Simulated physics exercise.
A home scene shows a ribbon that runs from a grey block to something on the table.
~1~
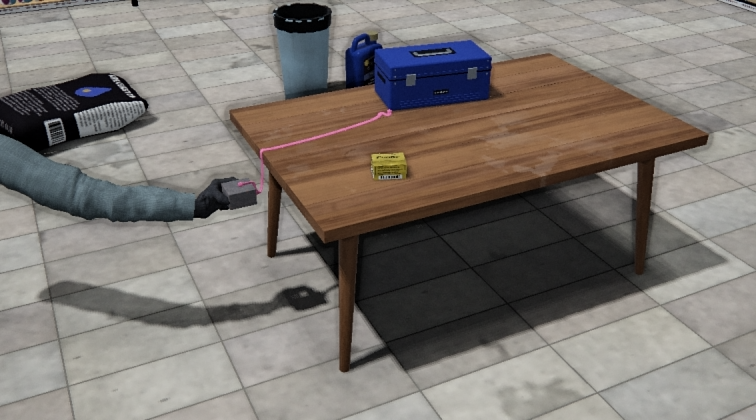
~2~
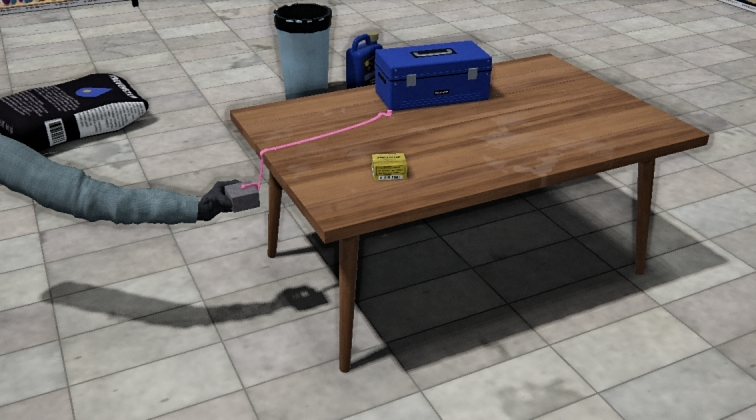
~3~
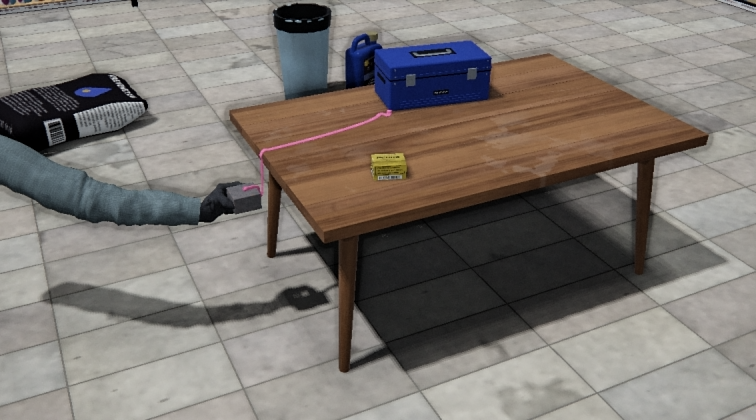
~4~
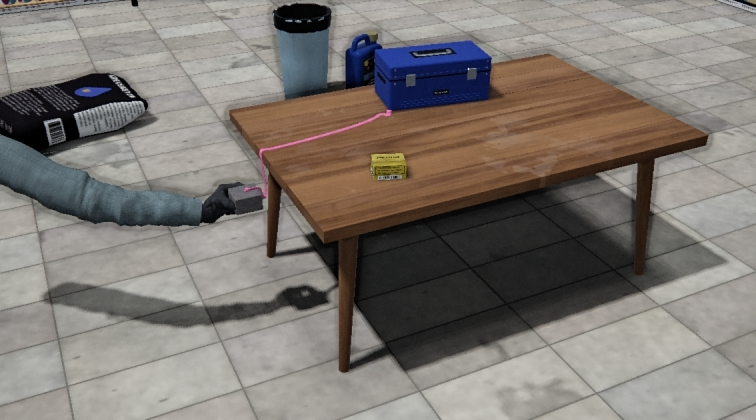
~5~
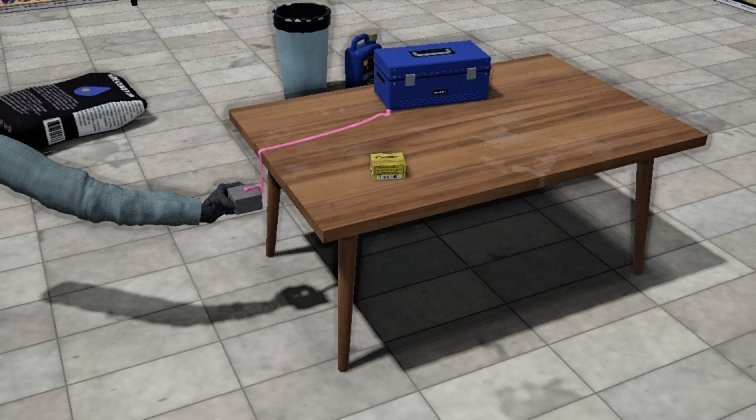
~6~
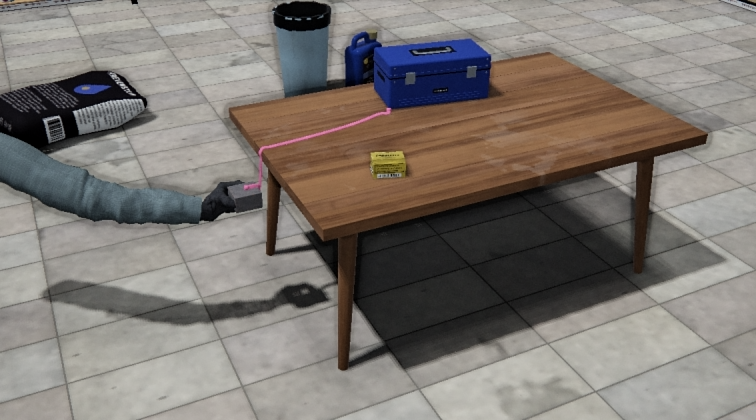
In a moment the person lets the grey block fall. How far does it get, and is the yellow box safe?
So the grey block is left hanging while the yellow box holds its position.
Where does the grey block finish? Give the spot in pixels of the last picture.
Near (261, 217).
Then, 0.82 s after the last picture, block below the edge near (237, 218); toolbox unmoved; box unmoved.
Then, 1.68 s after the last picture, block below the edge near (256, 220); toolbox unmoved; box unmoved.
At rest, block below the edge near (261, 217); toolbox unmoved; box unmoved. The grey block hangs in the air and the yellow box remains where it stands.
